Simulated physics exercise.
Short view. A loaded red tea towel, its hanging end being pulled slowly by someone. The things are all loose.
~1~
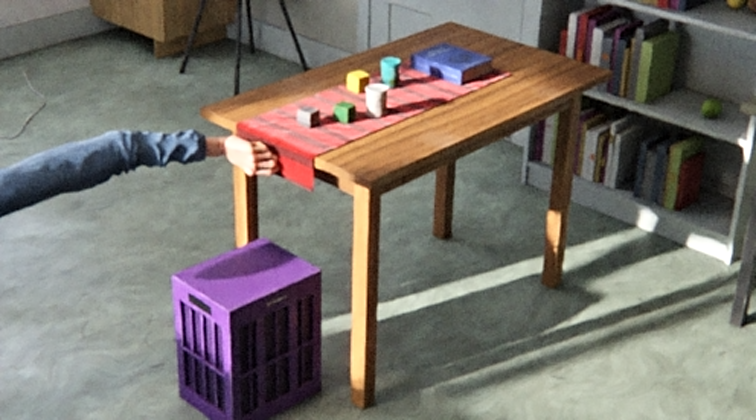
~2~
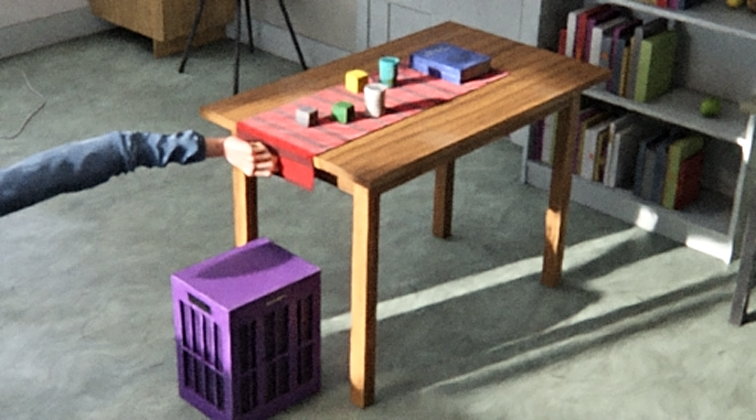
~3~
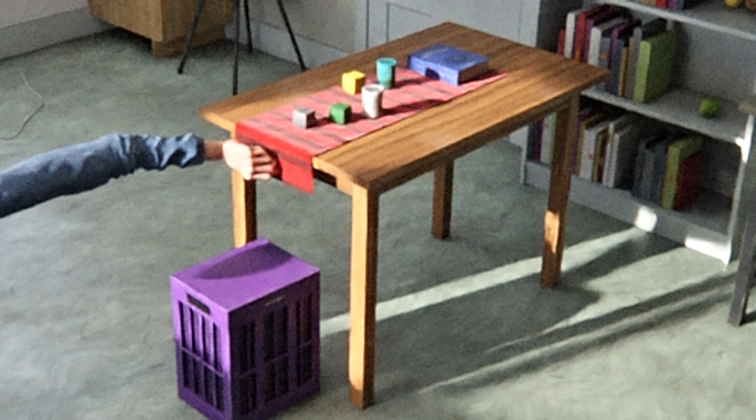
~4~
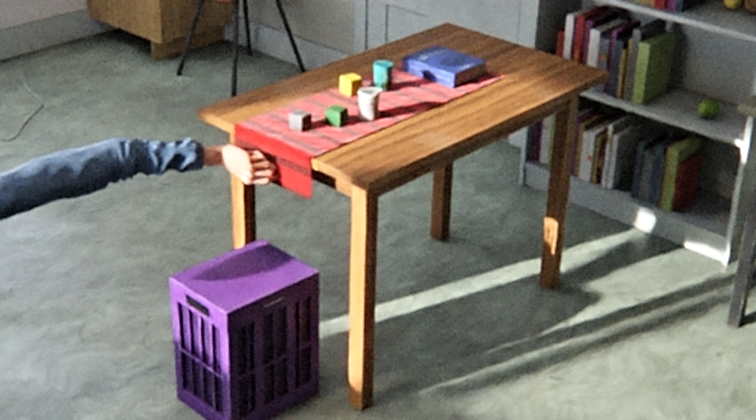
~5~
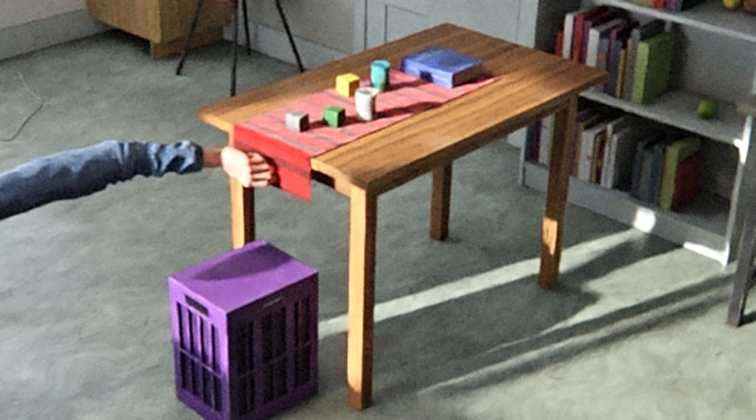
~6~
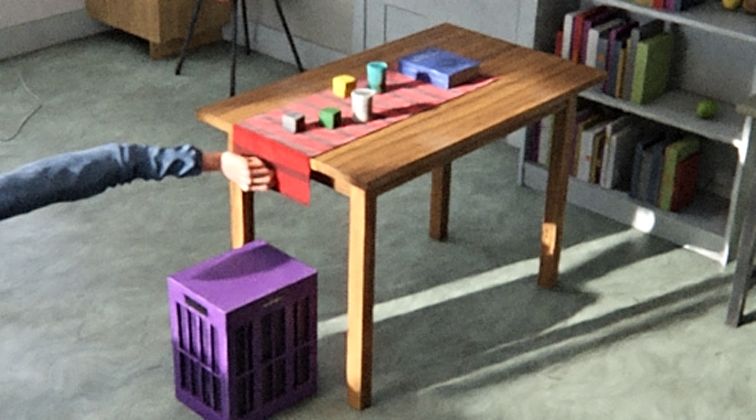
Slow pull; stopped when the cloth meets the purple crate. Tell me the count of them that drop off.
The count is two.
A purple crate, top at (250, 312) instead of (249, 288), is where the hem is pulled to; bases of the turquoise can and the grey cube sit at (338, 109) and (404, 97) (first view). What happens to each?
Outcome: Turquoise can is gone; grey cube keeps its perch.
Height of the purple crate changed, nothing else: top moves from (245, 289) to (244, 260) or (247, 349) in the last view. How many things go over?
Numbers: 1; 4.
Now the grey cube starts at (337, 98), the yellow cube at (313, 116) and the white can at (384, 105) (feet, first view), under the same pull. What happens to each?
Result - grey cube still up, yellow cube down, white can still up.
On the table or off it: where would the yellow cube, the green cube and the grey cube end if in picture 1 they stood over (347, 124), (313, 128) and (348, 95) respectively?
The yellow cube ends up off; the green cube ends up off; the grey cube stays put.
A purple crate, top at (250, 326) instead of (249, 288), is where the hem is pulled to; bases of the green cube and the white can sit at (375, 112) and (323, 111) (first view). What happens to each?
The green cube does not stay aboard, and the white can does not stay aboard.
Early on, hem near (270, 225); grey cube gone.
Midway, hem on the crate; grey cube and green cube gone.
Finally, hem on the crate; grey cube and green cube gone. The table loses two.
